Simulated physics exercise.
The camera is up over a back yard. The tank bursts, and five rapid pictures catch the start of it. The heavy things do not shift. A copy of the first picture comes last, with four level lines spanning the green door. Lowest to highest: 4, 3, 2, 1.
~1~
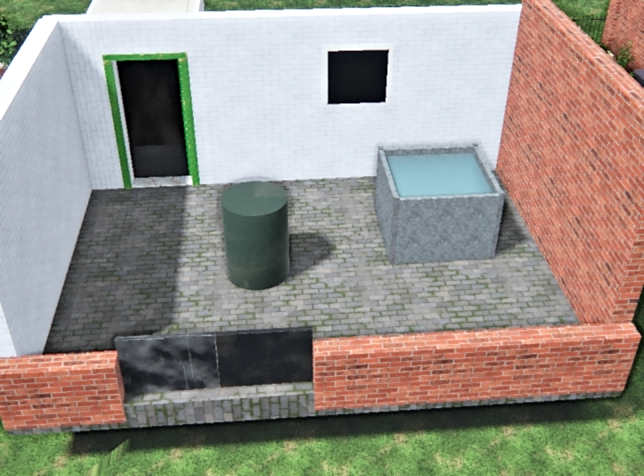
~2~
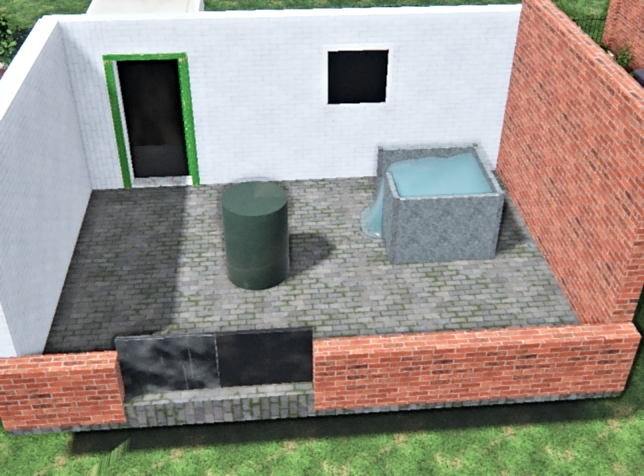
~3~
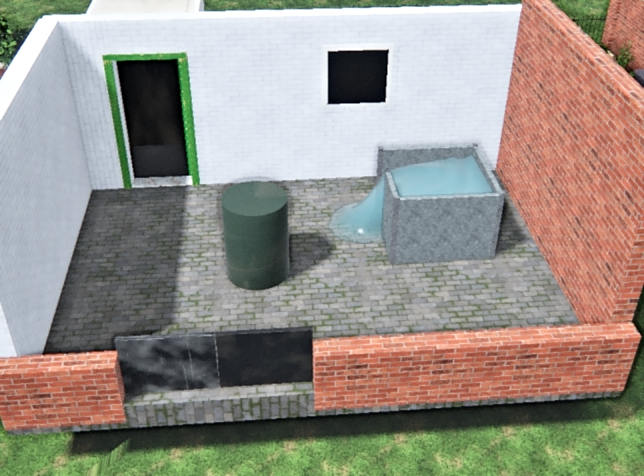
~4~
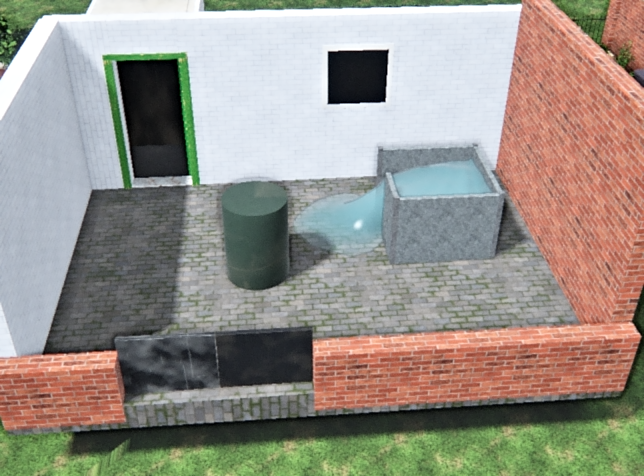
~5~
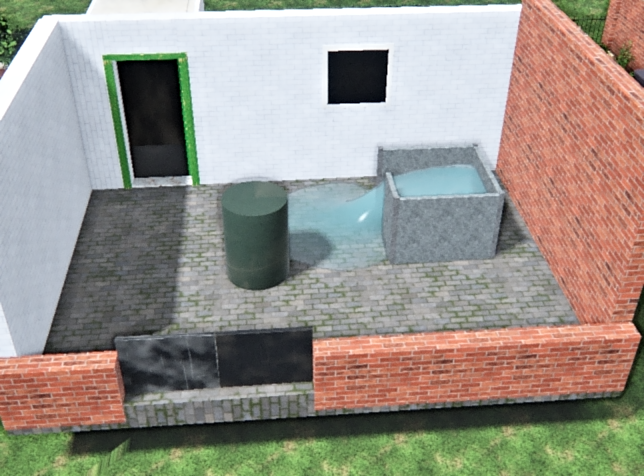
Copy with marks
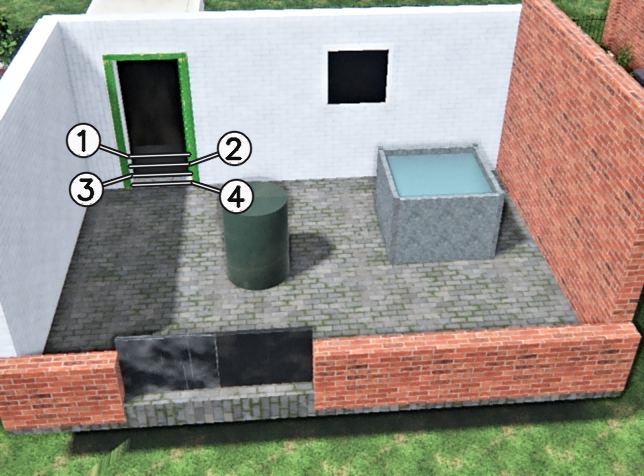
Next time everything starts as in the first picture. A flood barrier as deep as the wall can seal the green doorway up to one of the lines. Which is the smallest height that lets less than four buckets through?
Line 3 just does it.
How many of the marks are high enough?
Three of them.
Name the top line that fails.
Line 4.
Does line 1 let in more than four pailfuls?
No, that is safe.
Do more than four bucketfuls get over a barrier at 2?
No.
On the marked copy, 1 at (158, 155); 2 at (160, 165); 3 at (161, 174); 4 at (162, 183); from the bottom up 4, 3, 2, 1.
With 1, nothing gets over.
With 2, nothing gets over.
With 3, a splash gets over, under a bucket.
With 4, about 13 bucketfuls get in.
